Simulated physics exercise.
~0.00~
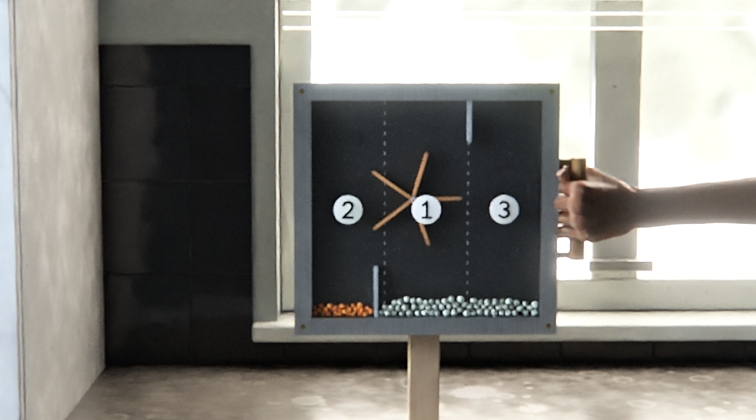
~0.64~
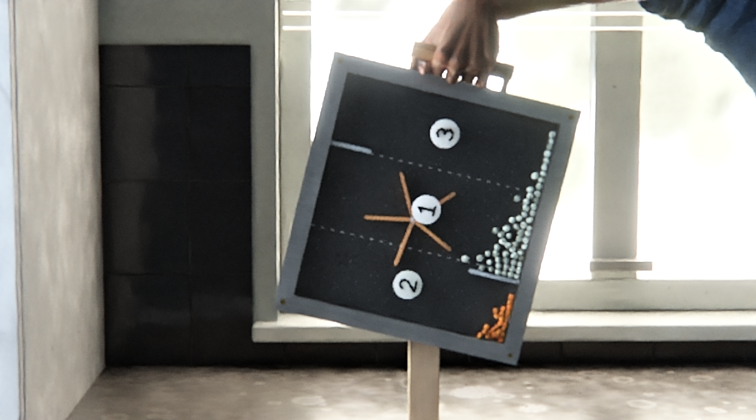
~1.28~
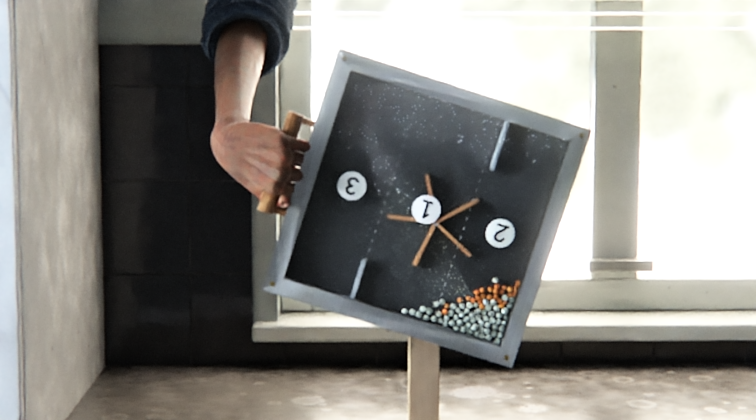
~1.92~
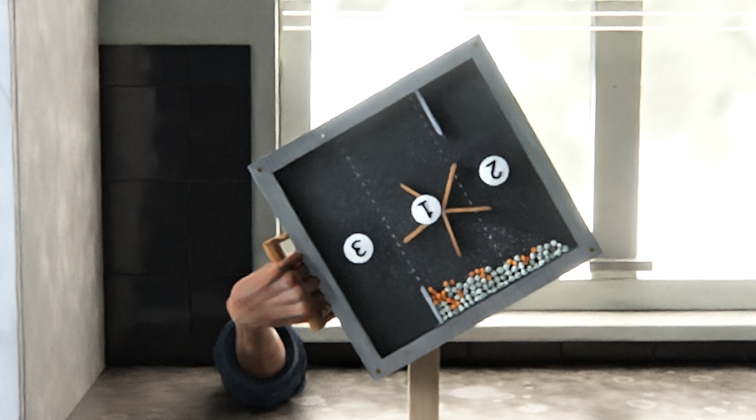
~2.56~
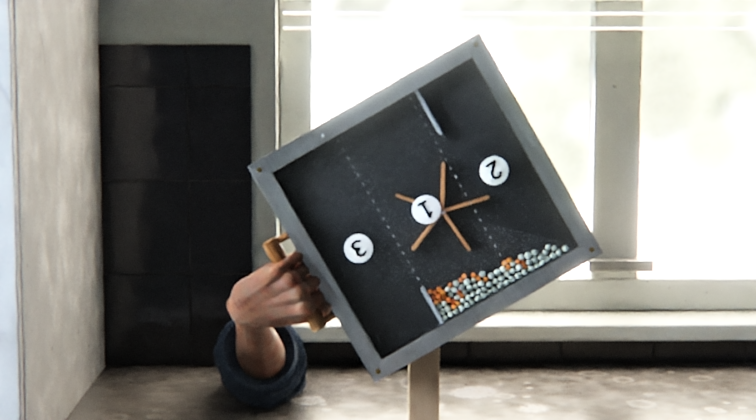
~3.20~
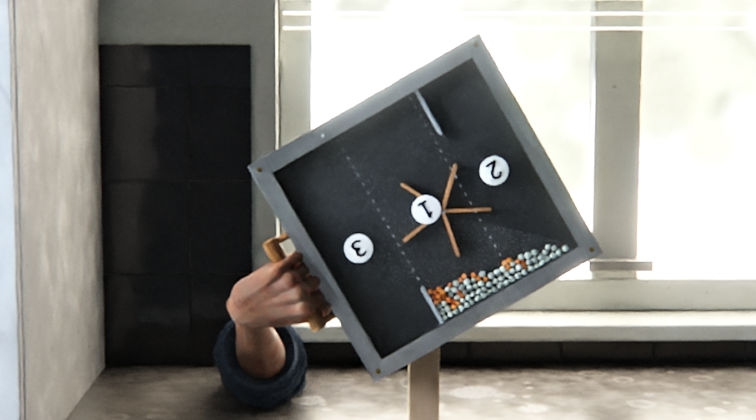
A square dark case of pale and orange beads was turned anticlockwise by a hand, past upside down, and the beads tumbled together along its lower side until it stopped tilted, with the mixed pile lying across the strips marked one and two.
